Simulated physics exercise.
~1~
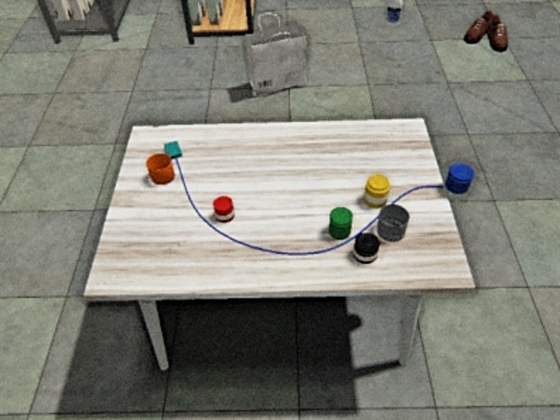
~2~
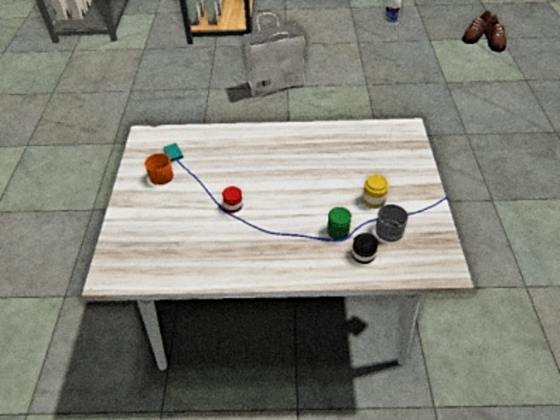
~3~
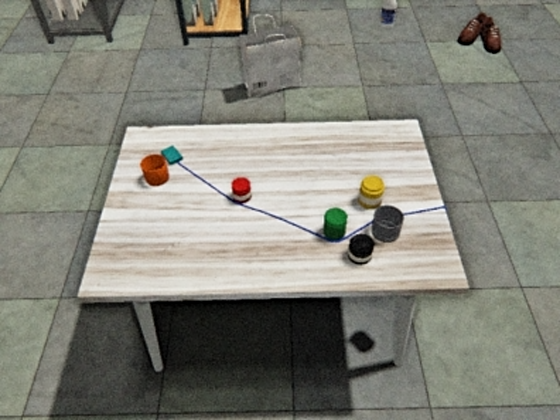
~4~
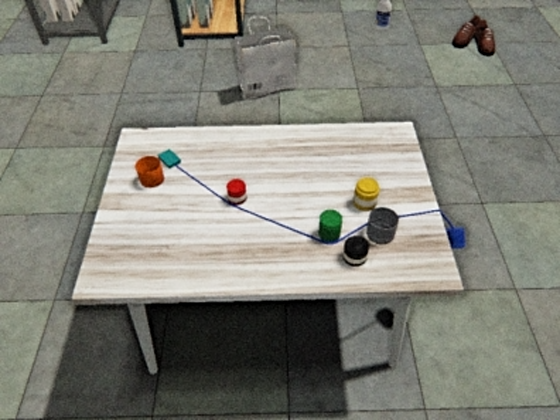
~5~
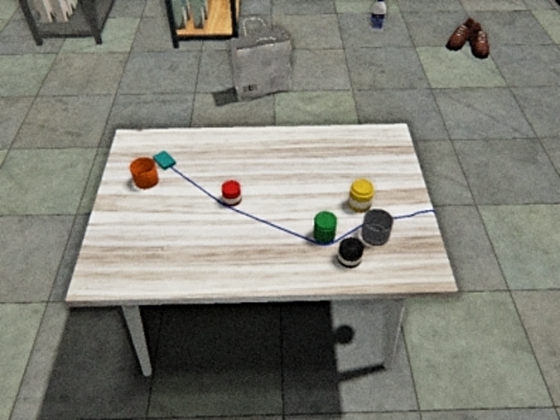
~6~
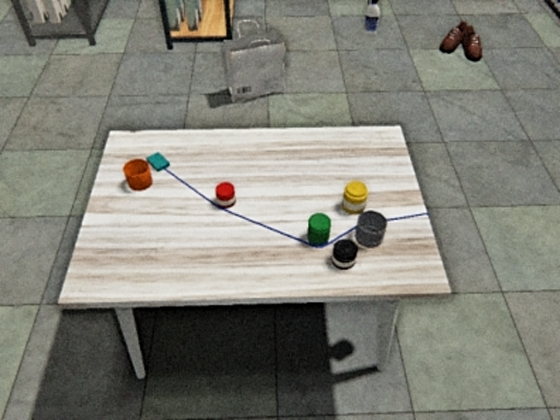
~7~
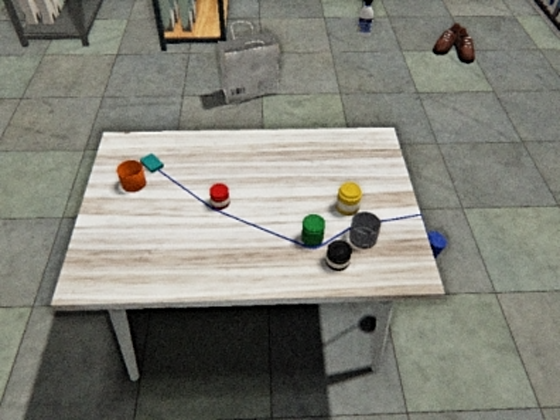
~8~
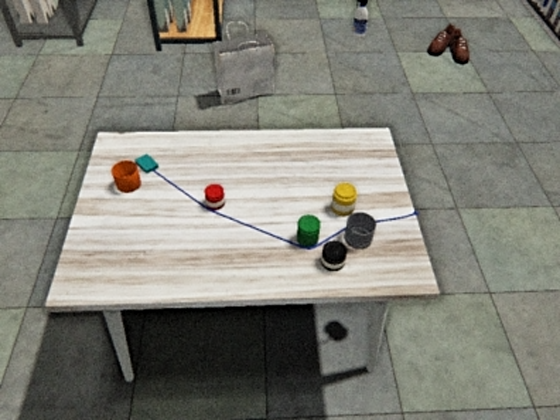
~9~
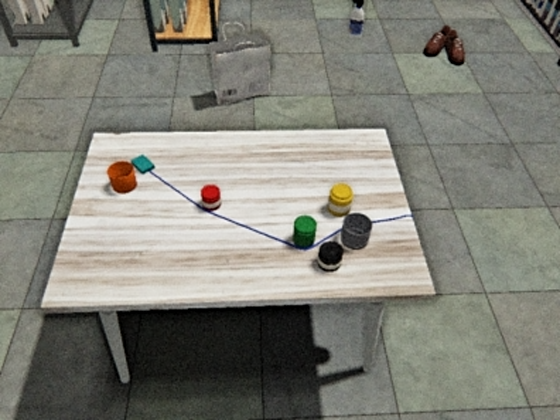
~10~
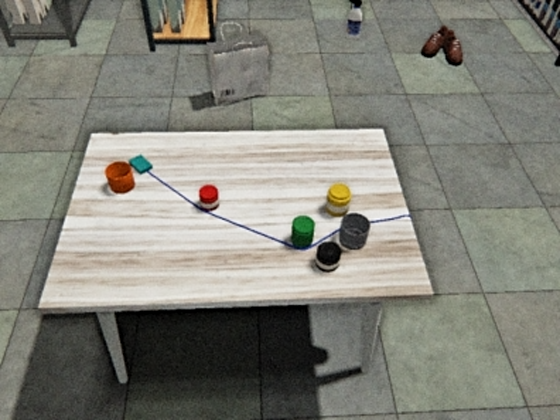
In the video, a thin cable links a small teal object on a wooden table to a blue cylinder that drops over the right edge, pulling the line taut and nudging a red tin slightly rightward; the cylinder ends out of view, while the other containers stay standing.
